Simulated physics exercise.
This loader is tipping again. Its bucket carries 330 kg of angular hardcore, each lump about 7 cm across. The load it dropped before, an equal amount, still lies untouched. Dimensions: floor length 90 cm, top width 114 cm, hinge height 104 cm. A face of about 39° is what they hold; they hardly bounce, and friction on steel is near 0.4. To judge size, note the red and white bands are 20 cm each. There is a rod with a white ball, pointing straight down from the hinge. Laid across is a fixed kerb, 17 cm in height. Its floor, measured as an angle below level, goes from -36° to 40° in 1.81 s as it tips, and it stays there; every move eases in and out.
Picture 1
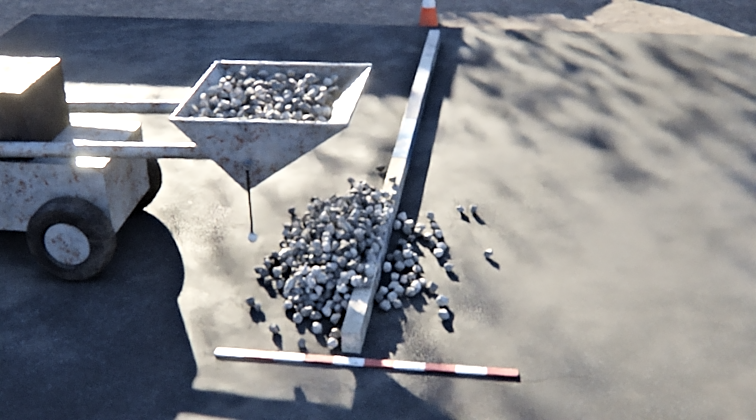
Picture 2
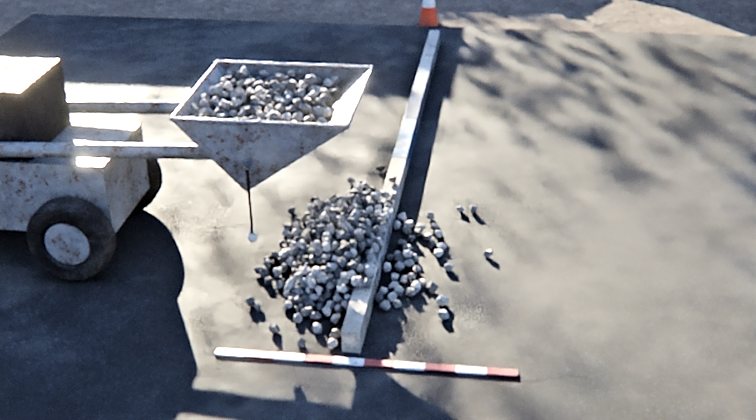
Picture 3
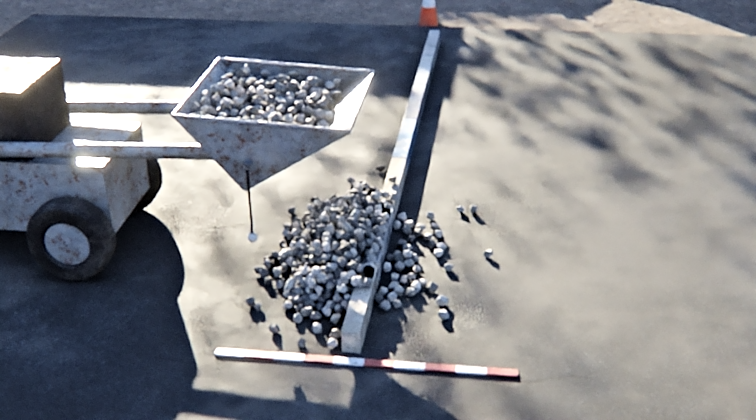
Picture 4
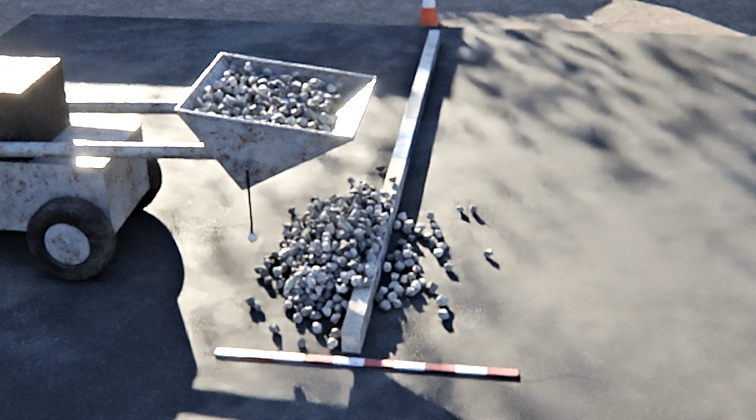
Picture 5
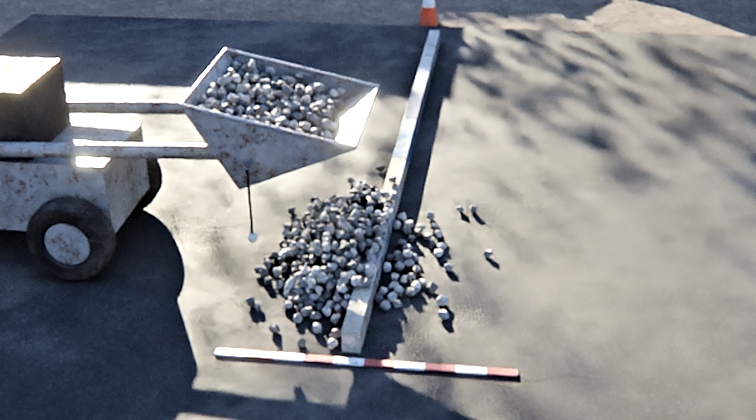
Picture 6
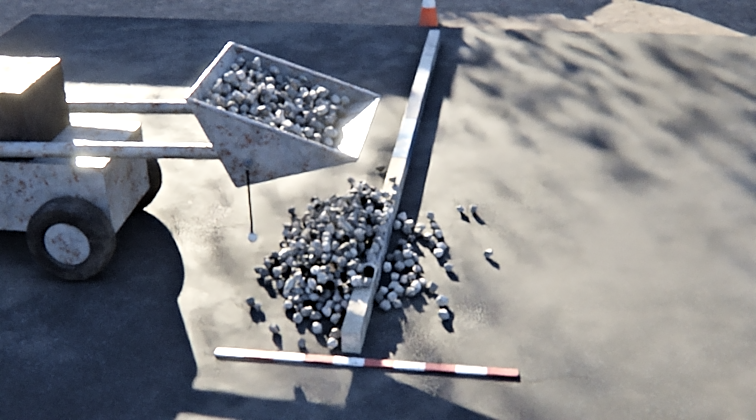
A small loader held a bucket full of grey stones above an earlier heap lying across a kerb, and the bucket slowly tilted, its right side dipping while the stones stayed inside.
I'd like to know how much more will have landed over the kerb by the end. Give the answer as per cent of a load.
Roughly 53 in every hundred.
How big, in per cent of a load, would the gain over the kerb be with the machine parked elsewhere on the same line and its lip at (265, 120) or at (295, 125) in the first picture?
The first would add some 0 per cent and the second some 0 per cent.
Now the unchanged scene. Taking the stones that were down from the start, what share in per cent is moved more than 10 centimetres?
I'd say roughly 5 per cent of them.
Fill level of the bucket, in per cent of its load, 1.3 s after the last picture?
It holds some 45 per cent.
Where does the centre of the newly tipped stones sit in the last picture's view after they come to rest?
I'd put their centre close to (391, 237).
Then, 0.8 s after the last picture the floor is at 28°; in per cent of one load, 99 in the bucket, 93 on this side of the kerb, 8 over the kerb; the foremost stones are at (455, 260).
Then, 1.3 s after the last picture the floor is at 40°; in per cent of one load, 46 in the bucket, 134 on this side of the kerb, 20 over the kerb; the foremost stones are at (457, 251).
Then, 1.7 s after the last picture the floor is at 40°; in per cent of one load, 20 in the bucket, 132 on this side of the kerb, 48 over the kerb; the foremost stones are at (484, 256).
Then, 4.2 s after the last picture the floor is at 40°; in per cent of one load, 6 in the bucket, 133 on this side of the kerb, 61 over the kerb; the foremost stones are at (504, 263). Net gain over the kerb, 53.
